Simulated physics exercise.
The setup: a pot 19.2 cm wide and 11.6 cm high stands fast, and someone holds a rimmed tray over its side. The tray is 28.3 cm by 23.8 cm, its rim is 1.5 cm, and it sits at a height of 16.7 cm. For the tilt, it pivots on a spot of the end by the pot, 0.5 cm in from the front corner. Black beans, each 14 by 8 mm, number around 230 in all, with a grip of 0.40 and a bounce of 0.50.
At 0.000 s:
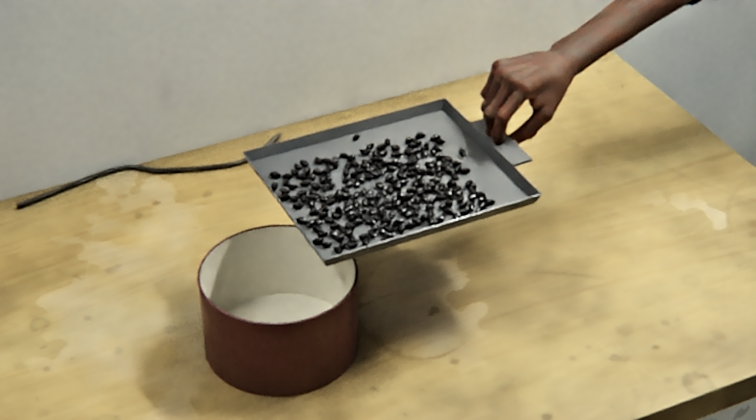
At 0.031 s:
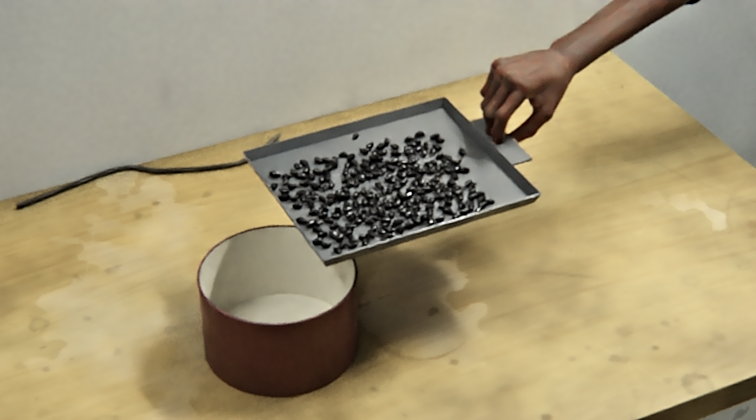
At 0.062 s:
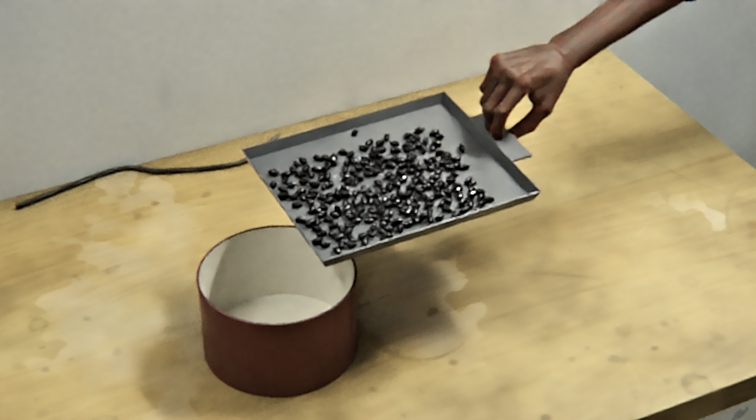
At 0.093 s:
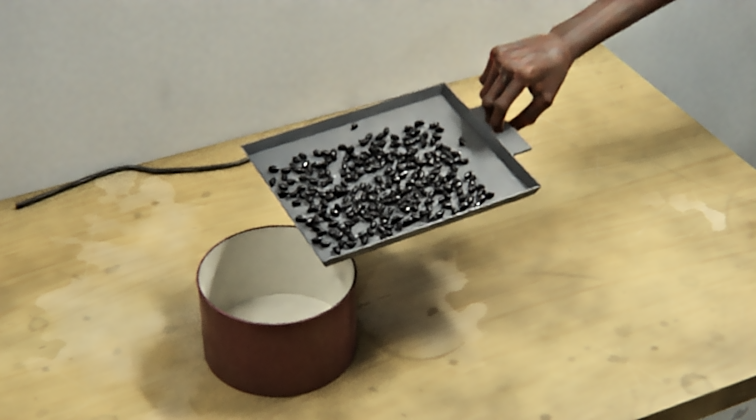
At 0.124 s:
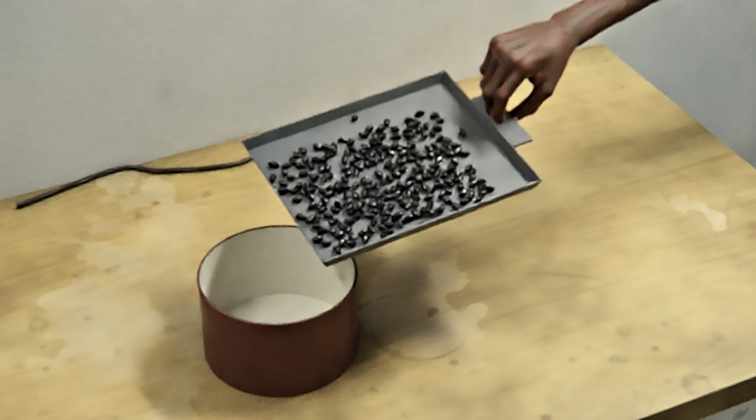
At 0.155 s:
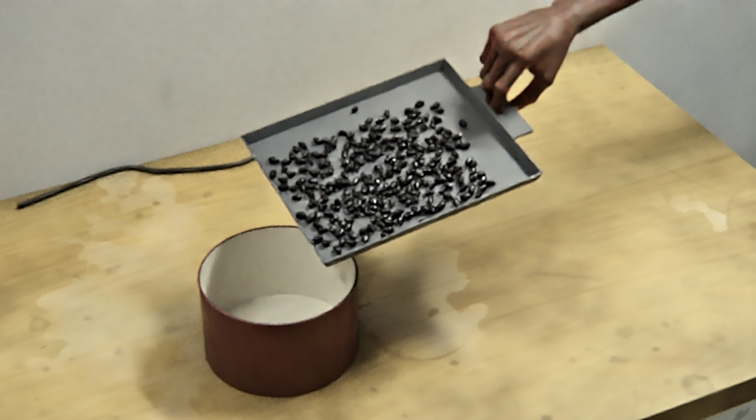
A person's hand, reaching in from the upper right, grips the tab of a shallow grey tray above a light wooden table, seen from above at an angle. Small shiny black beans lie scattered across the tray, its near left corner over a reddish-brown pot with a pale inside, and a dark cord lies behind. The tray's far side gradually rises, while the beans, pot and camera stay still.
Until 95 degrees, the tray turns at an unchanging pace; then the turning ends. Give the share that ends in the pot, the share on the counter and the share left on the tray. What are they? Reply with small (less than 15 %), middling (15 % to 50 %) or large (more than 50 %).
Pot - middling, counter - large, tray - small.
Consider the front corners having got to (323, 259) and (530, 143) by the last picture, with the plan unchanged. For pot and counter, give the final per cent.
Final per cent - pot 75, counter 25.
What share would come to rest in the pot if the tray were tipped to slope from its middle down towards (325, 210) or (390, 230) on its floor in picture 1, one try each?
Approximately 85 percent, then 0 percent.
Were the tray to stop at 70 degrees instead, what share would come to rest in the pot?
The pot would get around 30 per cent.
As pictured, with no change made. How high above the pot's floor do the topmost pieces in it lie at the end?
Some 1.0 cm up.
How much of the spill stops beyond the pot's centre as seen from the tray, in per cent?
Some 80 per cent.
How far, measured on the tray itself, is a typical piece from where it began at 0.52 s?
Displacement on the tray: About 6 cm.
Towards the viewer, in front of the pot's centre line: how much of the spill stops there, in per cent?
Estimate: Close to 100 per cent of the pieces.
After 0.52 s, tilt 52 degrees; the tray holds 100 %, the pot 0 %.
After 0.76 s, tilt 79 degrees; the tray holds 35 %, the pot 10 %.
After 1.11 s, tilt 95 degrees; the tray holds 0 %, the pot 30 %.
In the end, at 1.9 s, pot 30 %, counter 70 %, tray 0 %.
